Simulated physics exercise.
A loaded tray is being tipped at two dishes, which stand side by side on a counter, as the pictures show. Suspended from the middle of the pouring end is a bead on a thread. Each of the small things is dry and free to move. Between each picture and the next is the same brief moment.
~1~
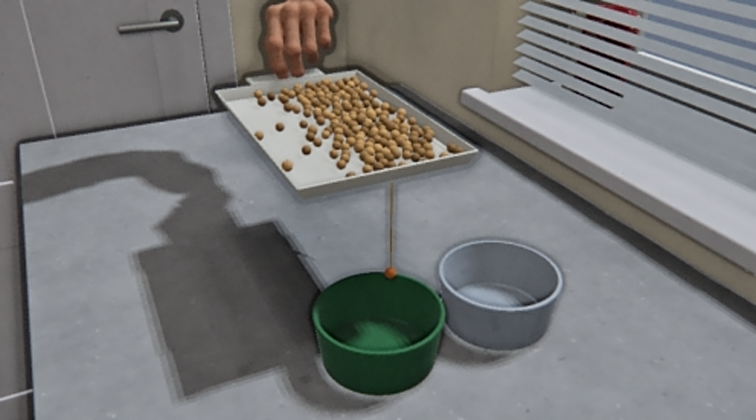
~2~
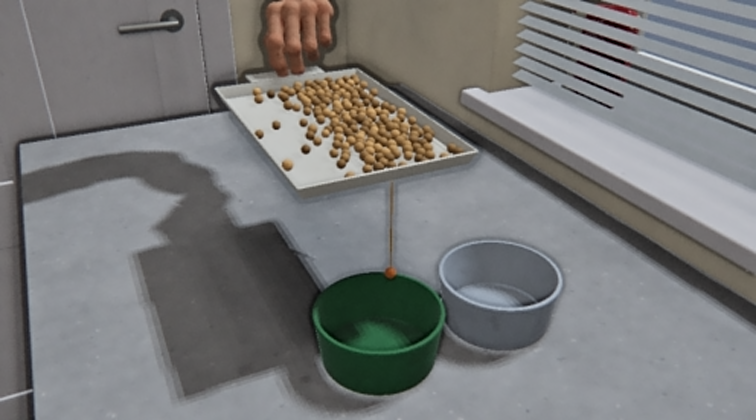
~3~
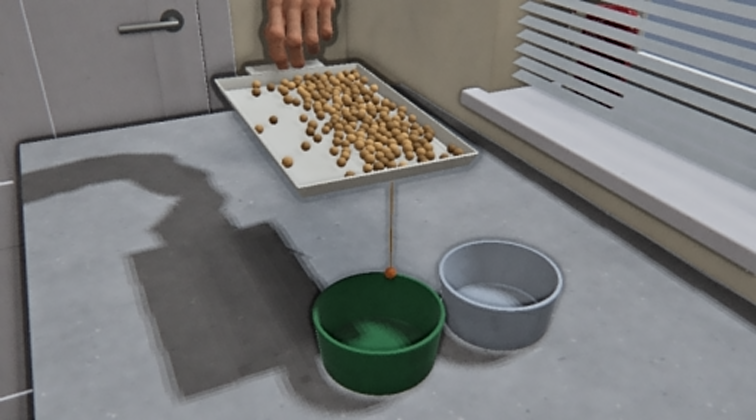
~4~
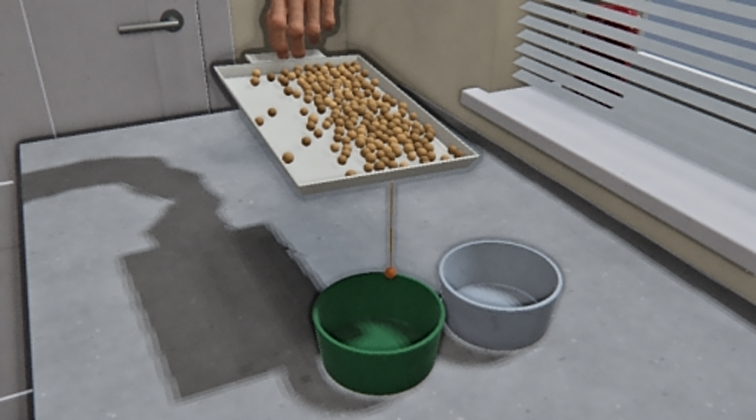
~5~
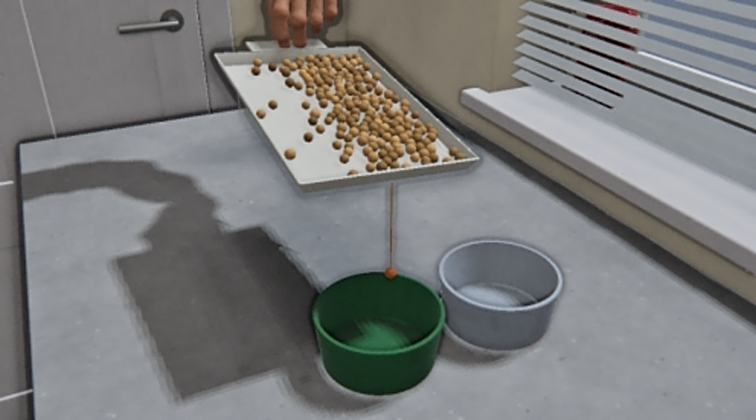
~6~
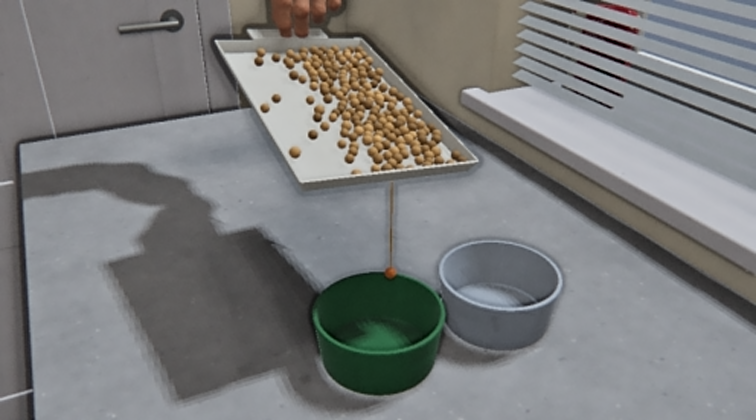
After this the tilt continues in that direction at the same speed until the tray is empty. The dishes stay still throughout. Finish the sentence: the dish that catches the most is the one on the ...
... right.
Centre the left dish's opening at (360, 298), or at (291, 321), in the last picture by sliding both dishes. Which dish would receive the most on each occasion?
The right-placed dish first, the right-placed dish second.
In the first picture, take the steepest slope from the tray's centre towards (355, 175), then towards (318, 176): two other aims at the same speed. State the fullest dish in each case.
Case one: The dish to the left. Case two: The dish to the left.
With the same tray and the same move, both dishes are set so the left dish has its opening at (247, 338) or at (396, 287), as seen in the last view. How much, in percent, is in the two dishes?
In order: 10 percent, then 60 percent.
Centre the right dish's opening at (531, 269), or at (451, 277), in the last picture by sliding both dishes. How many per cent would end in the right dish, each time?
Around 50 and then 90 per cent.
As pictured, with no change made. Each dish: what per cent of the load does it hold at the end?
For the left dish 10 per cent, for the right dish 80.
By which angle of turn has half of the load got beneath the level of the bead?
Approx. 65° from level.
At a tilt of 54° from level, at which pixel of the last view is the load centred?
Centre estimate: (449, 169).
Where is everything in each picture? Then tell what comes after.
The first frame shows corners of the pouring end near (302, 185) and (469, 149), level; middle of the load near (360, 120), round wooden beads; left dish near (409, 367); right dish near (534, 324); bead on its thread near (390, 273).
The second frame shows corners of the pouring end near (302, 184) and (470, 150), level; middle of the load near (360, 119).
The third frame shows corners of the pouring end near (302, 183) and (470, 151), tipped barely, lowest at the right corner; middle of the load near (360, 116).
The fourth frame shows corners of the pouring end near (303, 181) and (470, 154), tipped a little, lowest at the right corner; middle of the load near (361, 112).
The fifth frame shows corners of the pouring end near (304, 179) and (471, 156), tipped a little, lowest at the right corner; middle of the load near (363, 107), only a few on the move.
The sixth frame shows corners of the pouring end near (305, 177) and (471, 158), tipped a little, lowest at the right corner; middle of the load near (368, 105), all but a few on the move; left dish near (409, 367); right dish near (534, 324).
Shortly afterwards, tray tipped steeply; near two thirds on the tray; only a few in the left dish; near a quarter in the right dish; only a few outside both; near a quarter in the air.
Next, tray tipped right over; a little in the left dish; the bulk in the right dish; a little outside both; only a few in the air.
Some moments later, tray tipped past a quarter turn; a little in the left dish; the bulk in the right dish; a little outside both.
In the end, tray tipped past a quarter turn; a little in the left dish; the bulk in the right dish; a little outside both.
